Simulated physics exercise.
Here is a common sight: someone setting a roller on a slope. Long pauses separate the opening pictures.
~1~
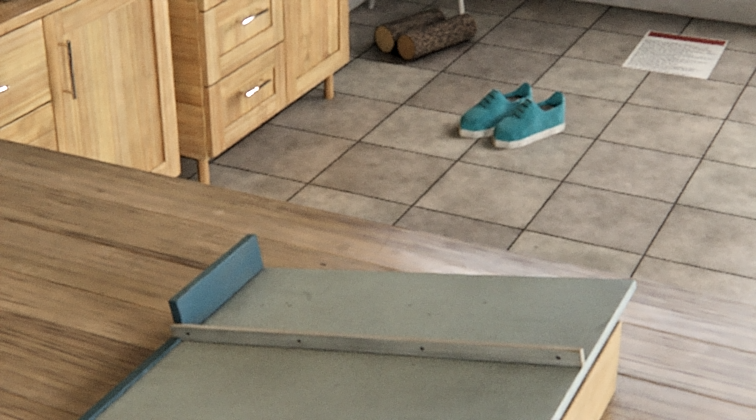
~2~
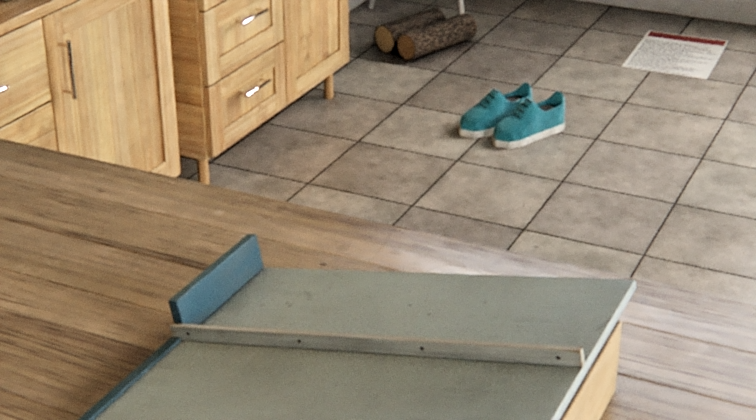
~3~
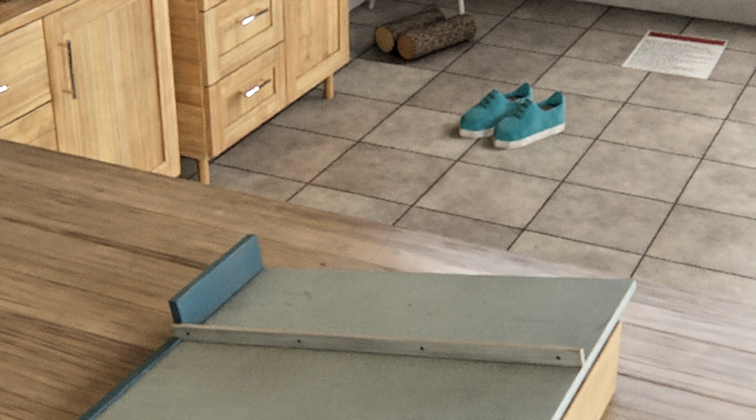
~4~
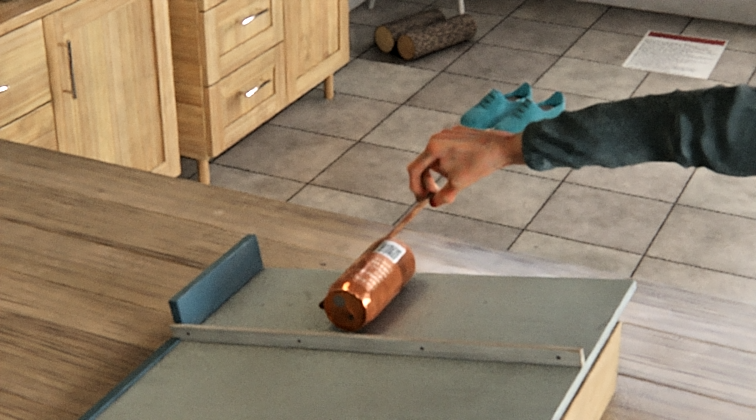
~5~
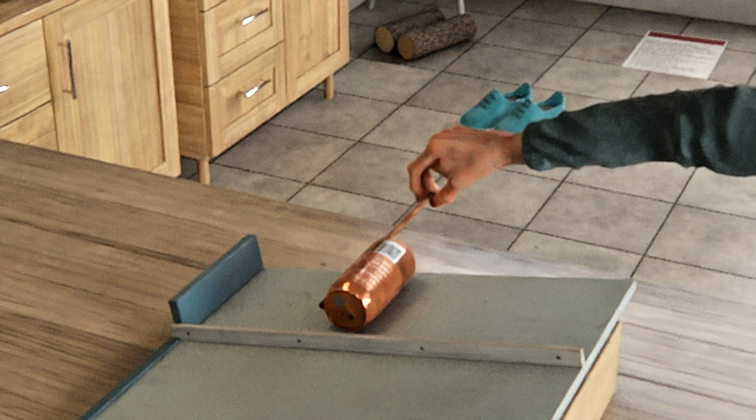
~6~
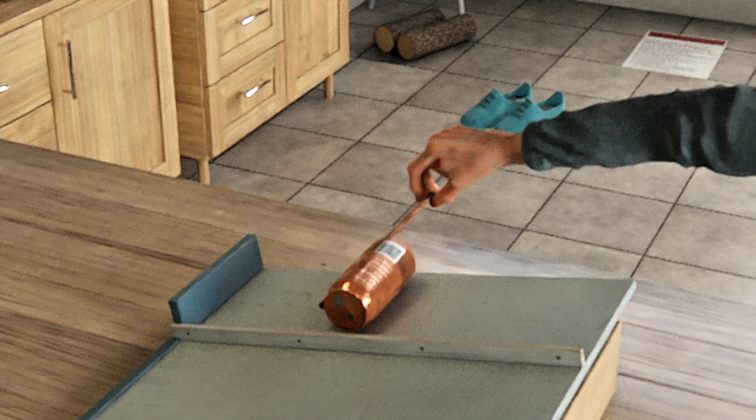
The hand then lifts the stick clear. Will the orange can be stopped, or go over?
I'd say it will never get beyond the strip.
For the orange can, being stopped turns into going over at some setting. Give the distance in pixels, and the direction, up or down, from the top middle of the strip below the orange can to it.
24 pixels, down.
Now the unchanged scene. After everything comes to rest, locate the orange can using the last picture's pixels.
(243, 279).
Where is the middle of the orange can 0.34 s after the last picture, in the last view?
Its middle is close to (329, 282).
Then, 0.34 s later than the last frame, orange can rolling on the board near (329, 282).
When it is over, the orange can stops on the board, near (242, 279).
